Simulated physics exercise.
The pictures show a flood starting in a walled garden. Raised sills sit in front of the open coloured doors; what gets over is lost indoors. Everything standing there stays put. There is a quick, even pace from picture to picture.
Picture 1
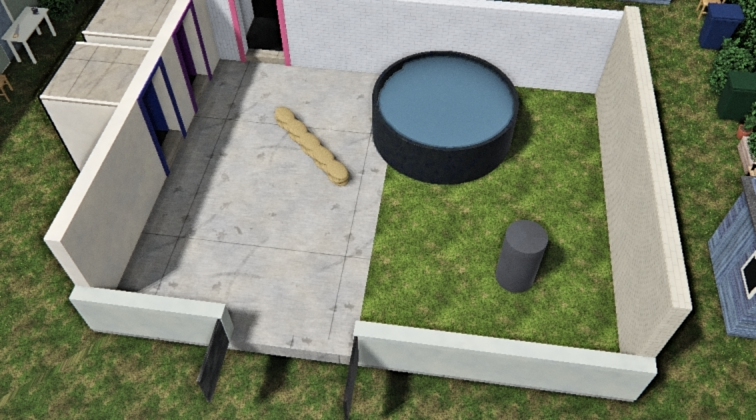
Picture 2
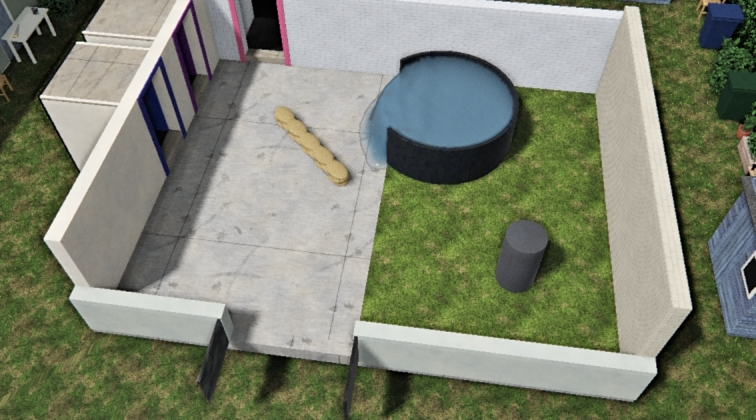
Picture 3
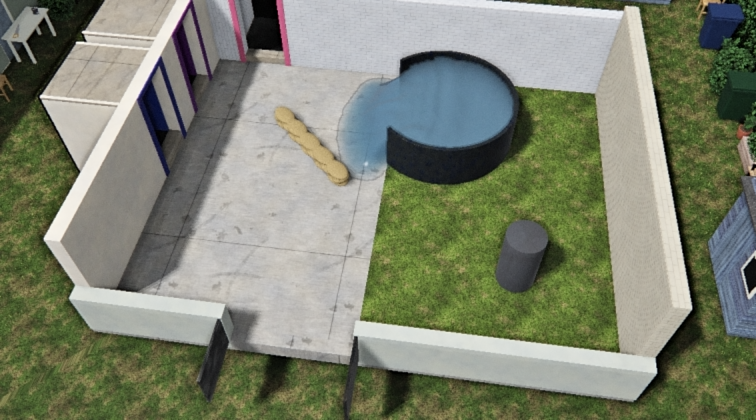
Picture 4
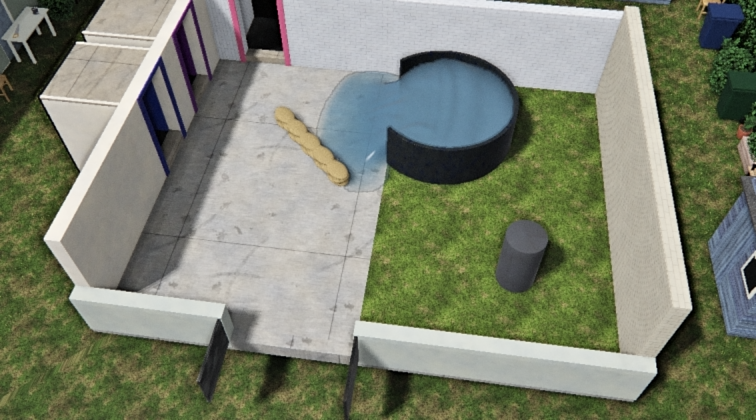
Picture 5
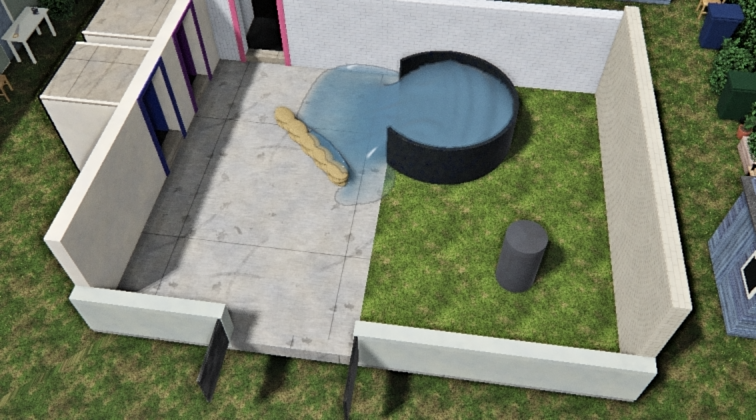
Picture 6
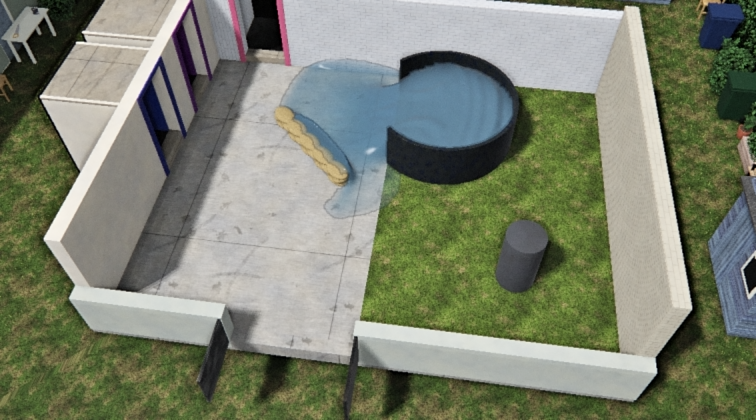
Water in a round, dark-walled pool sits still, then pours out through a gap in its left side onto the grey paving of a walled garden. It spreads left to the row of tan sacks, then fans out along them, reaching around their lower end and up toward the back wall.
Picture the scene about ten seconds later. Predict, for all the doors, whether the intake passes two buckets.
One by one: The pink door passes two buckets. The purple door passes two buckets. The blue door does not pass two buckets.
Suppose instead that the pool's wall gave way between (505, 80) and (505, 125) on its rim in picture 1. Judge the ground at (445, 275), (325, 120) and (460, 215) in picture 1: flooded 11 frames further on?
In that order: Not flooded, free of water, clear.
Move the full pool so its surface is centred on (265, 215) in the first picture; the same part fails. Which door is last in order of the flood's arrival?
The door meant here is the door marked pink.
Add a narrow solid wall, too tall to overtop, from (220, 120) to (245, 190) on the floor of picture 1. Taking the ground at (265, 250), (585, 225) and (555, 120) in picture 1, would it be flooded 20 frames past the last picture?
Submerged; untouched; untouched.
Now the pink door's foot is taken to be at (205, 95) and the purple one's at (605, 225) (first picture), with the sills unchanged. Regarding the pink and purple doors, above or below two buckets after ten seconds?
First the pink door, which crosses the line, then the purple door, which stays on the safe side.
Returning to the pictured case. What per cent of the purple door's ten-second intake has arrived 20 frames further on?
Near 70 %, I'd say.
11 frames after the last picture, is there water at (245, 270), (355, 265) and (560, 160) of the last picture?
Point by point: Not yet wet, inundated, not yet wet.
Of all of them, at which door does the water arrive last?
It has to be the one in blue.
A moment on, water covers 30 % of the floor; the pink door wet at the sill, nothing in, the purple door wet at the sill, nothing in, the blue door not reached.
Next, water covers 45 % of the floor; the pink door over two buckets in, the purple door over two buckets in, the blue door not reached.
Then, water covers 60 % of the floor; the pink door far over two buckets in, the purple door far over two buckets in, the blue door wet at the sill, nothing in.
Later, water covers 80 % of the floor; the pink door far over two buckets in, the purple door far over two buckets in, the blue door wet at the sill, nothing in.
In the end, water covers 95 % of the floor; the pink door far over two buckets in, the purple door far over two buckets in, the blue door wet at the sill, nothing in.
